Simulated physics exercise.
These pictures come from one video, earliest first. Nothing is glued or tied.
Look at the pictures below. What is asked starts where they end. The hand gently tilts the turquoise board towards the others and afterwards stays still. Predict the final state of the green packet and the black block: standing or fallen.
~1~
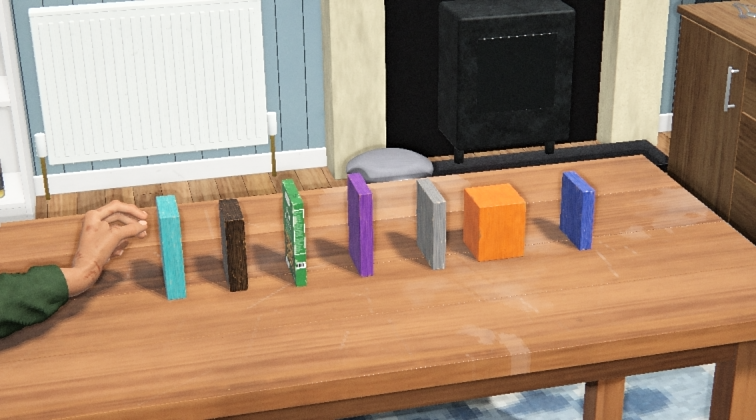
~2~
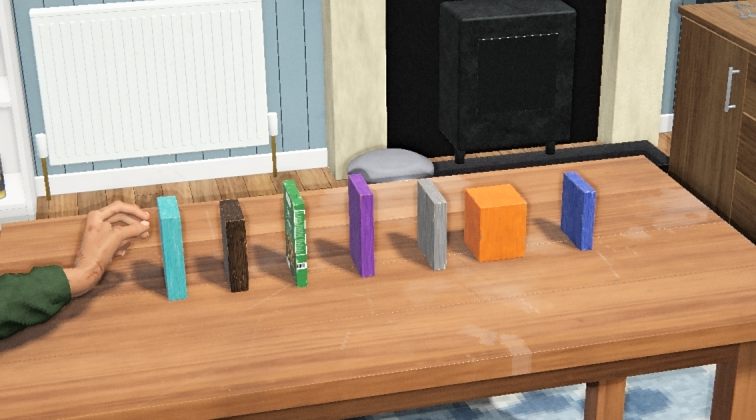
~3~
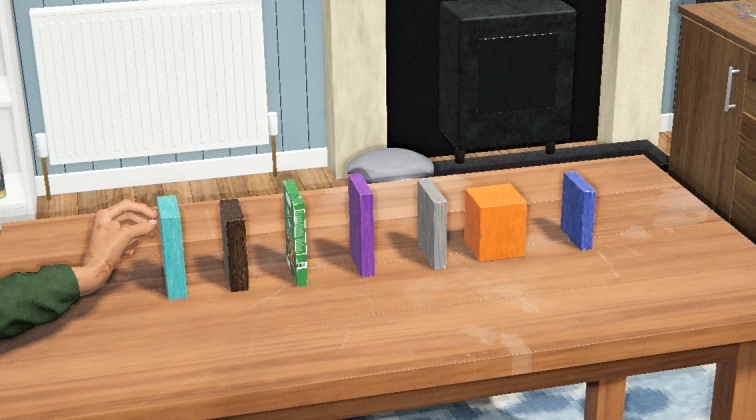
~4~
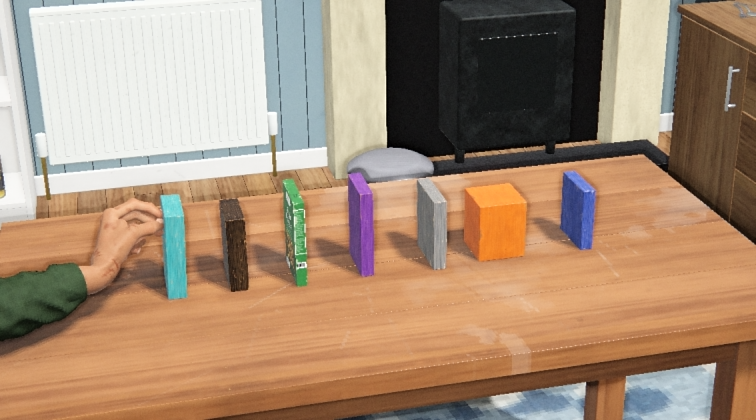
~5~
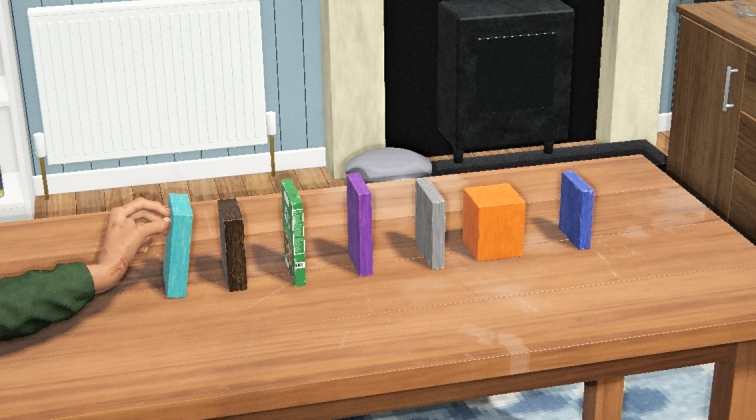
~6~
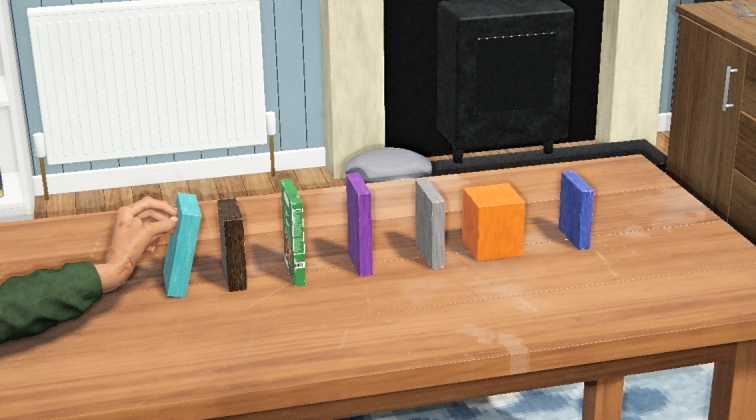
Final state - green packet: Fallen, black block: Fallen.
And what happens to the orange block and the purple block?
So the orange block does not fall, and the purple block comes down.
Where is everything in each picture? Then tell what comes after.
In the first picture, green packet (295, 232); black block (233, 245).
In the second picture, orange block (494, 223); purple block (361, 226).
In the third picture, grey block (432, 224); orange block (495, 223).
In the fourth picture, turquoise board 2° over; purple block (361, 225); grey block (432, 223).
In the fifth picture, turquoise board 9° over; orange block (493, 222); purple block (360, 225).
In the sixth picture, turquoise board 14° over; green packet (293, 232); black block (232, 245).
Then, 0.30 s past the last view, turquoise board 48° over; black block rocked 23° from its first pose near (248, 242).
Then, 0.50 s past the last view, turquoise board 70° over; black block rocked 68° from its first pose near (276, 254); green packet rocked 46° from its first pose near (328, 237); purple block rocked 12° from its first pose.
Then, 0.60 s past the last view, turquoise board 72° over; green packet rocked 67° from its first pose near (339, 247); black block on its side near (279, 258); purple block rocked 44° from its first pose.
Then, 0.70 s past the last view, turquoise board 72° over; green packet rocked 74° from its first pose near (342, 251); black block on its side near (280, 258); purple block rocked 64° from its first pose.
Finally, down or leaning hard on the table, green packet, purple block and black block; left askew, grey block; orange block still in place. Final places as the last picture's camera would see them, green packet near (342, 251), black block near (280, 258).
